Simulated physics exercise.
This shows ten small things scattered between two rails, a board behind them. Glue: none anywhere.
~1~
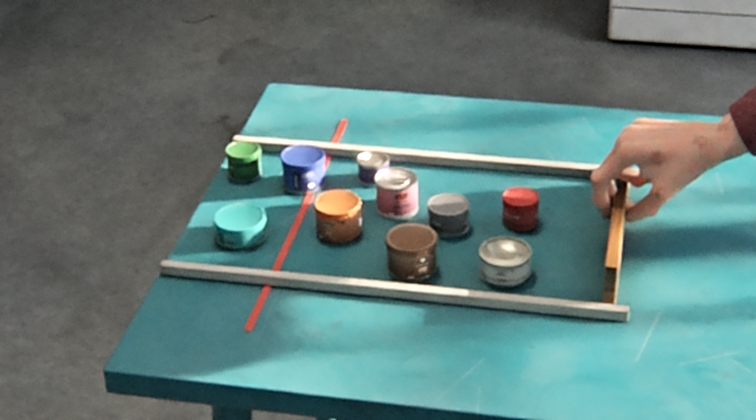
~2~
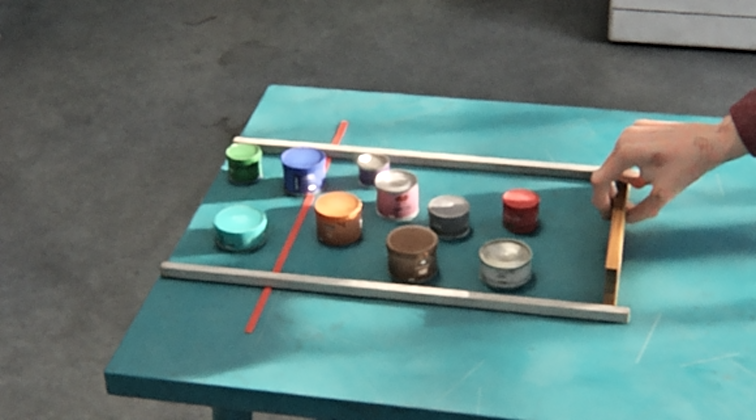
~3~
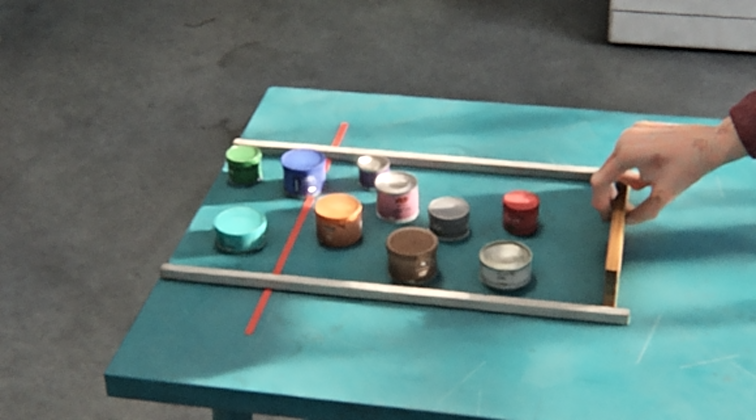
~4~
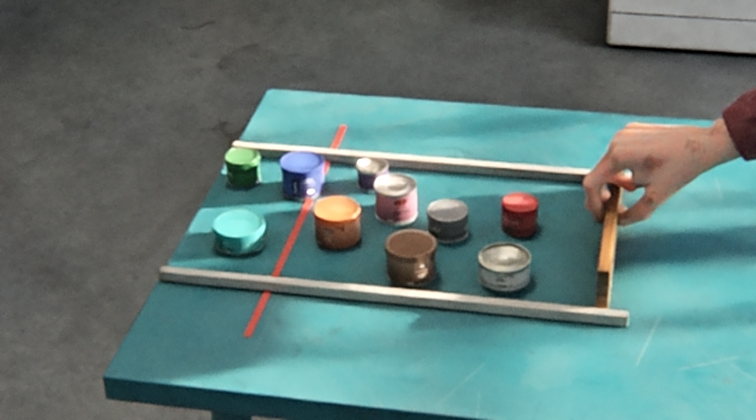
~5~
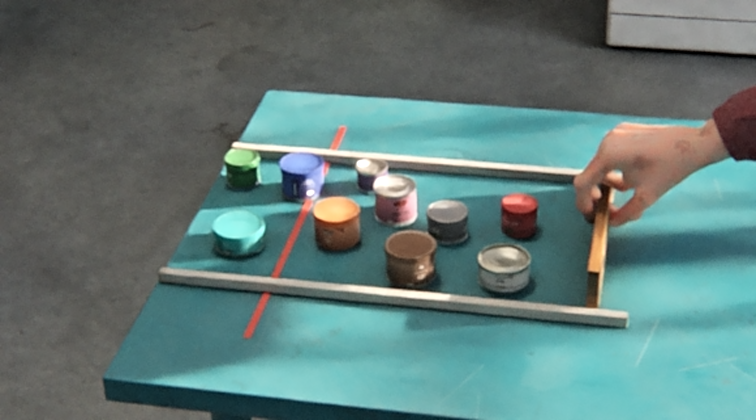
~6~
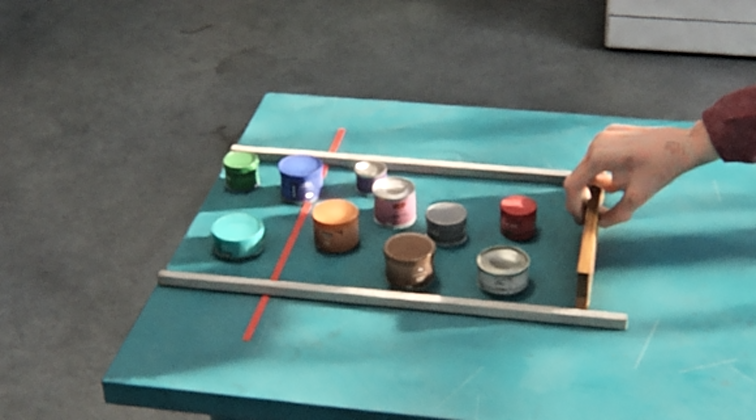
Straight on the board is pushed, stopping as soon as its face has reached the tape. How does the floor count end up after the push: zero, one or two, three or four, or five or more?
The floor count ends at zero.
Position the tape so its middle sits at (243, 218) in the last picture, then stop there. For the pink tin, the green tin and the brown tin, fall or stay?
The pink tin is still there; as for the green tin, it is no longer there; and the brown tin is no longer there.
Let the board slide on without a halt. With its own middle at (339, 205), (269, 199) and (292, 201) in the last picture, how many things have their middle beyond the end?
Past-the-end tally - position 1: 0, position 2: 2, position 3: 1.
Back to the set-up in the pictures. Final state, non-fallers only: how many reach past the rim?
It would come to 2.
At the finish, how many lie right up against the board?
The count comes out at 4.
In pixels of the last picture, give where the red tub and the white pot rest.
Red tub: About (286, 201); white pot: About (258, 249).
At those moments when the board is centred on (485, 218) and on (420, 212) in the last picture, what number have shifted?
The counts are 4 and 5.
Soon after, none off yet; green tin at rest near (242, 172); turquoise tin at rest near (238, 237); blue tin at rest near (301, 179).
In the end, the number that fall off is zero.
